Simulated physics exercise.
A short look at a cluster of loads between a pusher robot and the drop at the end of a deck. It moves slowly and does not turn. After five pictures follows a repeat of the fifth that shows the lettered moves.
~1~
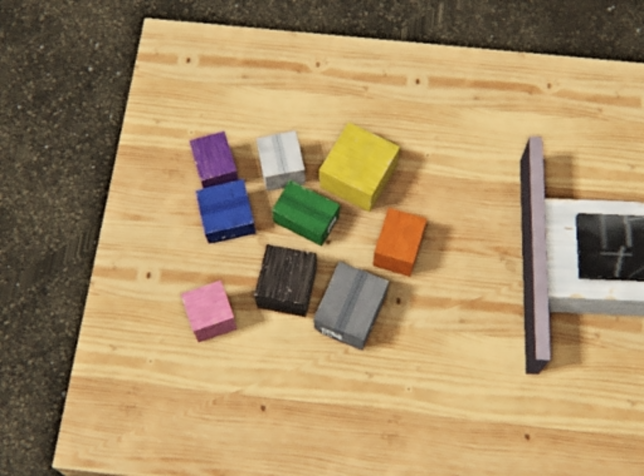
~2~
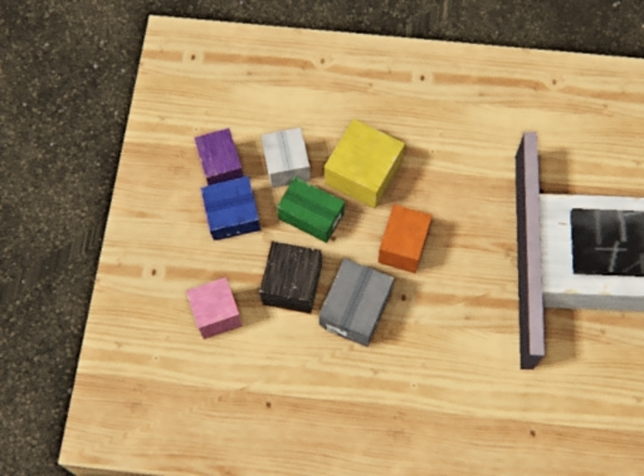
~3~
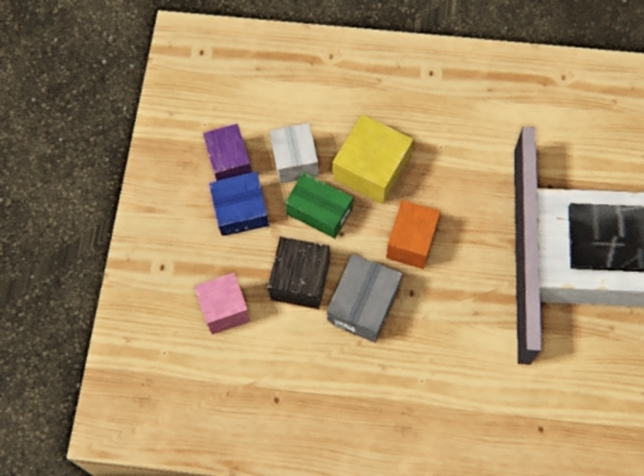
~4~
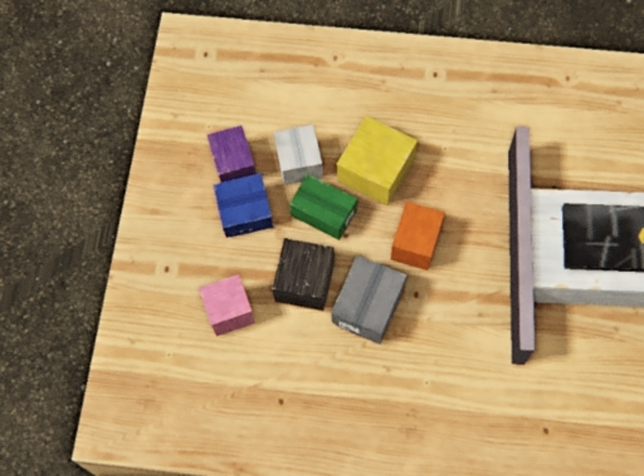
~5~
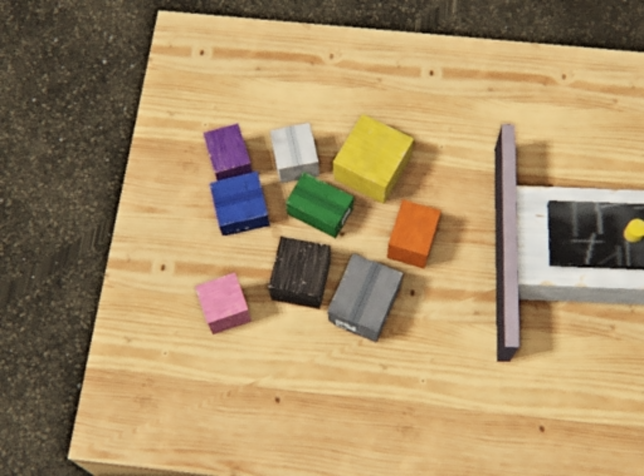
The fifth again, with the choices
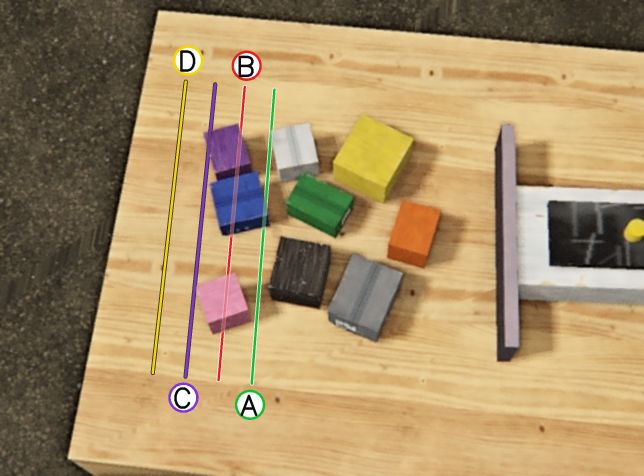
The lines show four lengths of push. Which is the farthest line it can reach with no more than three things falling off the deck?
No farther than C.
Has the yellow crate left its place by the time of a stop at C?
Yes.
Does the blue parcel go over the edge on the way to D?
Yes.
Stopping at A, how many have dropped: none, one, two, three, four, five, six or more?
By then, none.
On the marked copy, A at (264, 228); B at (232, 225); C at (201, 222); D at (170, 219).
Taking C. A third of the way, robot (476, 223); yellow crate (354, 164); grey parcel (354, 302).
Two thirds of the way, robot (362, 212); purple crate (170, 151); blue parcel (160, 207).
When it is over, robot (278, 204); purple crate over the edge; blue parcel over the edge; two fallen.
As for the rest, A is within the limit but short; B is within the limit but short; D drops six.
